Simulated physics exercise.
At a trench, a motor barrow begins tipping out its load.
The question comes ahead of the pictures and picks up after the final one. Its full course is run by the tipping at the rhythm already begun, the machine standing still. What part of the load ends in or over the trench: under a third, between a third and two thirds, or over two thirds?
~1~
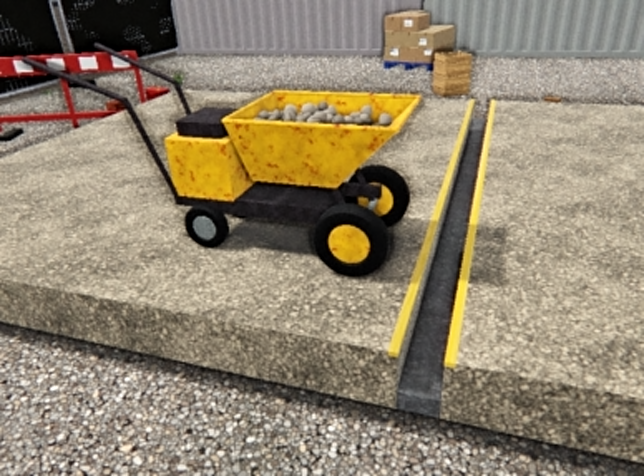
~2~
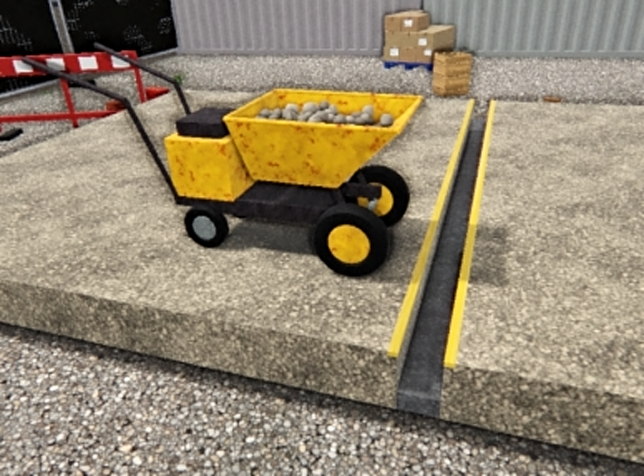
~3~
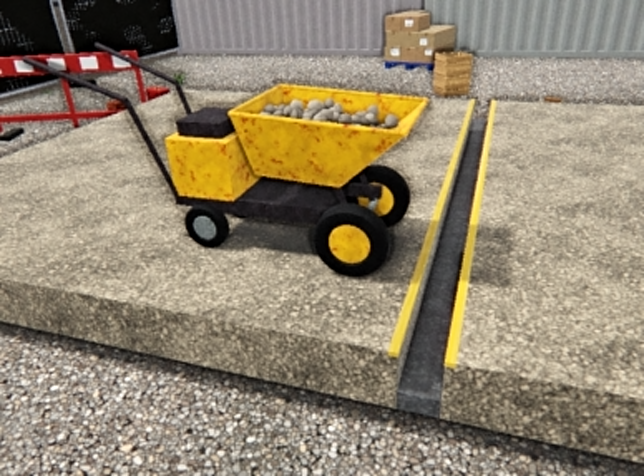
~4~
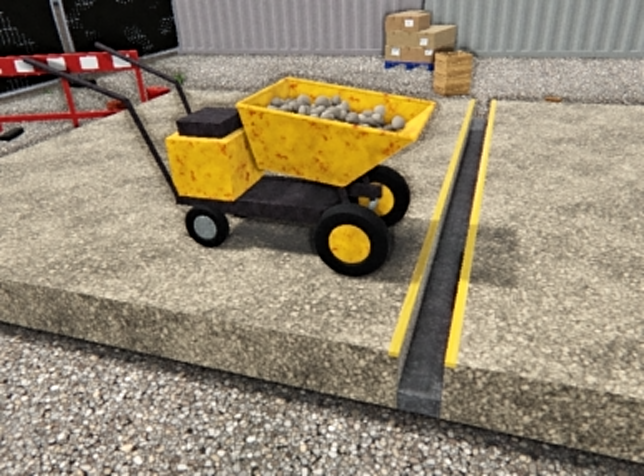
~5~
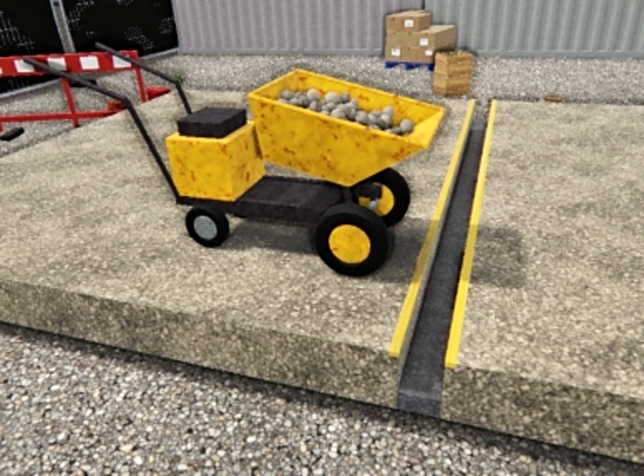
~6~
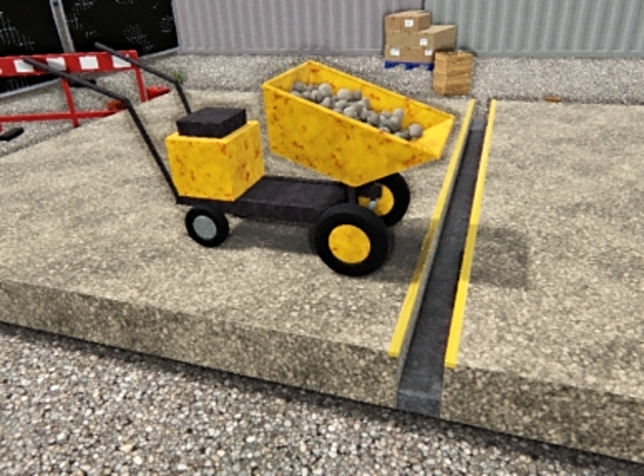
I reckon it's the low case, with the trench getting short of one-third.
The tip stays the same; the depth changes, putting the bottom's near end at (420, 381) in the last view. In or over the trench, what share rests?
Estimated share: Approx. 0 %.
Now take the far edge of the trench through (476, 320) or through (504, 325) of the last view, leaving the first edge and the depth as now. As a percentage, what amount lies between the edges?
In order: 0 per cent, then 40 per cent.
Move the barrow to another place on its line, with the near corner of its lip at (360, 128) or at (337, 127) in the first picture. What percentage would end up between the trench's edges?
In order: 30 % and 60 %.
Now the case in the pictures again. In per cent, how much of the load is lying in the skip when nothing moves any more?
It is some 30 percent.
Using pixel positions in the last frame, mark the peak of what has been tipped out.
Top estimate: About (515, 247).
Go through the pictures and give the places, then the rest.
In the first frame, lip of the skip near (396, 130), level; top of the load near (302, 122), river pebbles; first edge of the trench near (406, 309); far edge near (458, 317), the trench under half as wide as the skip, and about as deep as wide.
In the second frame, lip of the skip near (398, 131), level; top of the load near (303, 121).
In the third frame, lip of the skip near (405, 134), tipped barely; top of the load near (308, 119).
In the fourth frame, lip of the skip near (414, 139), tipped a little; top of the load near (308, 115).
In the fifth frame, lip of the skip near (425, 146), tipped a little; top of the load near (305, 115).
In the sixth frame, lip of the skip near (437, 156), tipped clearly; top of the load near (316, 109); first edge of the trench near (407, 309); far edge near (458, 317).
Shortly afterwards, skip tipped steeply; the whole lot in the skip.
Next, skip tipped right over; near two thirds in the skip; near a third beyond it; only a few falling.
Some moments later, skip tipped right over; near a third in the skip; near two thirds beyond it.
In the end, skip tipped right over; near a quarter in the skip; none at all in or heaped over the trench; near two thirds beyond it.
